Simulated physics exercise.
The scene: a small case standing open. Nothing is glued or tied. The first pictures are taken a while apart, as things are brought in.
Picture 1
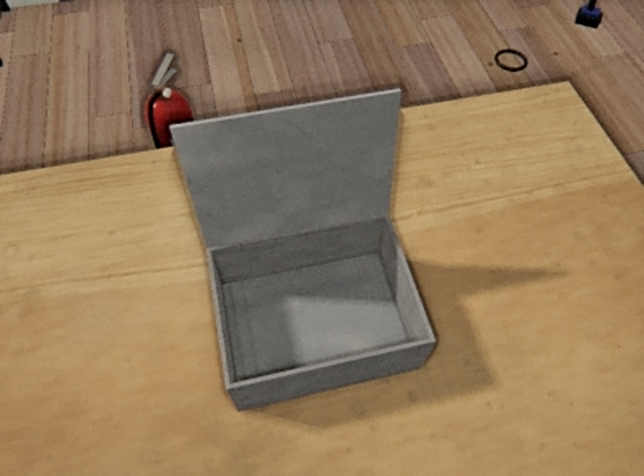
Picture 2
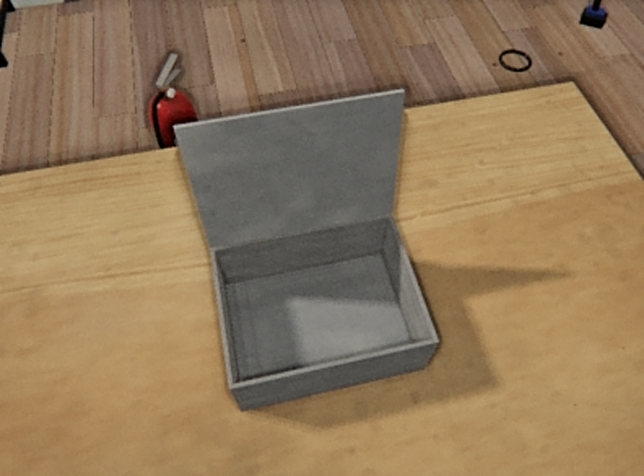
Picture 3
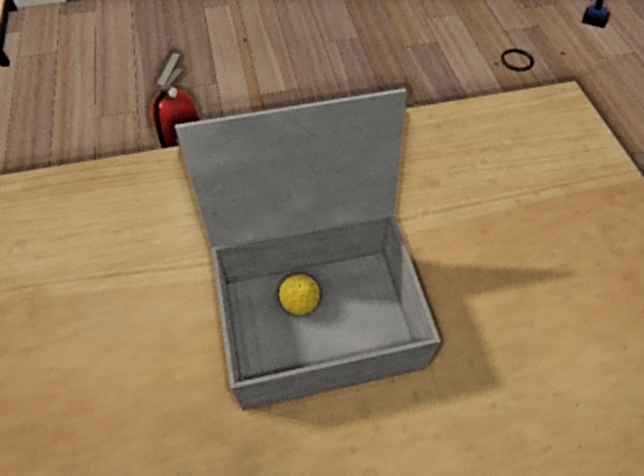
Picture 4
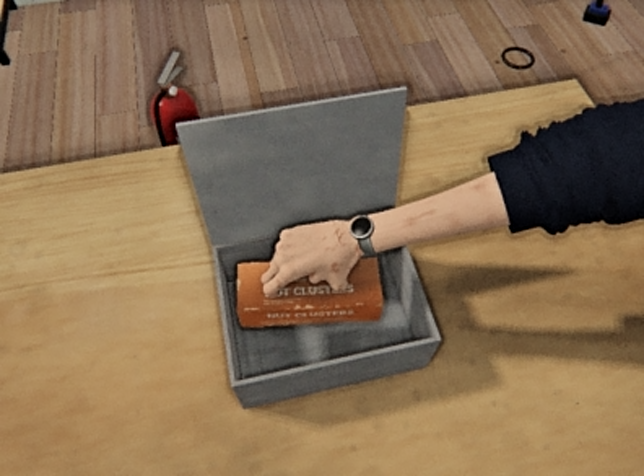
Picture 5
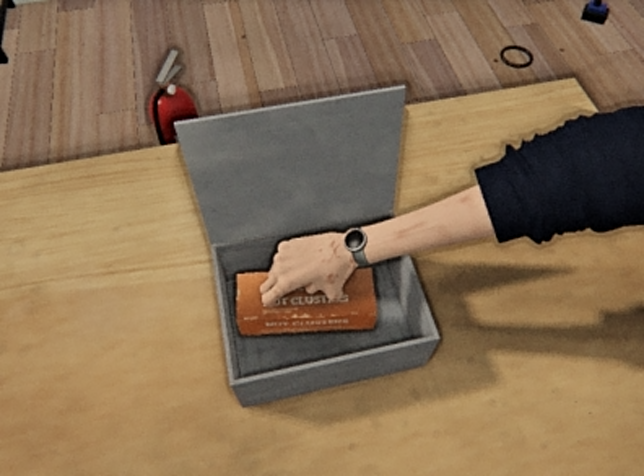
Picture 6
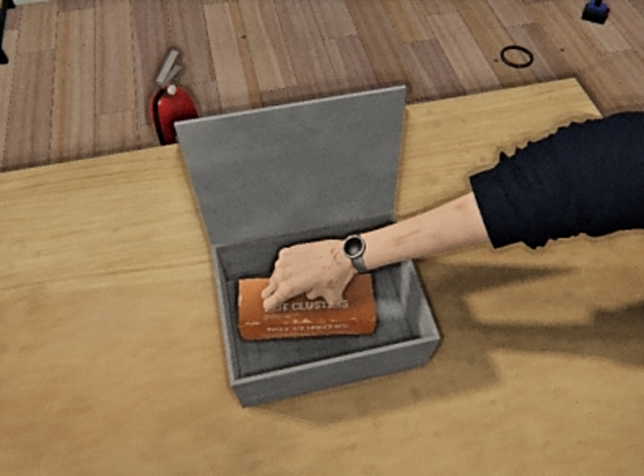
A hand with a dark sleeve and a wristwatch reaches in from the right over an open grey box on a light wooden table, seen from above at an angle. A red extinguisher and a black ring lie on the plank floor behind. The box is empty, then holds a yellow ball-like item, before the hand lowers an orange carton slightly inside, still gripping it.
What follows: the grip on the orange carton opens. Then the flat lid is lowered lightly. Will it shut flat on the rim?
It shuts flat.
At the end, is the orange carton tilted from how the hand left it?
It ends up tilted.
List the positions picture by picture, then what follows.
The last thing is not in view yet, in the first frame.
The last thing is not in view yet, in the second frame.
The last thing is not in view yet; yellow apple (300, 295), in the third frame.
Still above its spot; orange carton (310, 293), in the fourth frame.
Still above its spot; orange carton (306, 301), in the fifth frame.
Put in, still held; orange carton (307, 307), in the sixth frame.
Then, 0.40 s after the last picture, orange carton on its side near (308, 341); yellow apple rolled a little.
Then, 1.50 s after the last picture, lid 74° above the rim; orange carton on its side near (309, 354); yellow apple rolled a little.
Then, 1.80 s after the last picture, lid 37° above the rim; orange carton on its side near (309, 354); yellow apple rolled a little.
Then, 2.00 s after the last picture, lid shut; orange carton on its side near (309, 354).
At rest, lid shut; tipped over in the box, orange carton; yellow apple in place. Seen from the same camera at the end, orange carton near (309, 354).
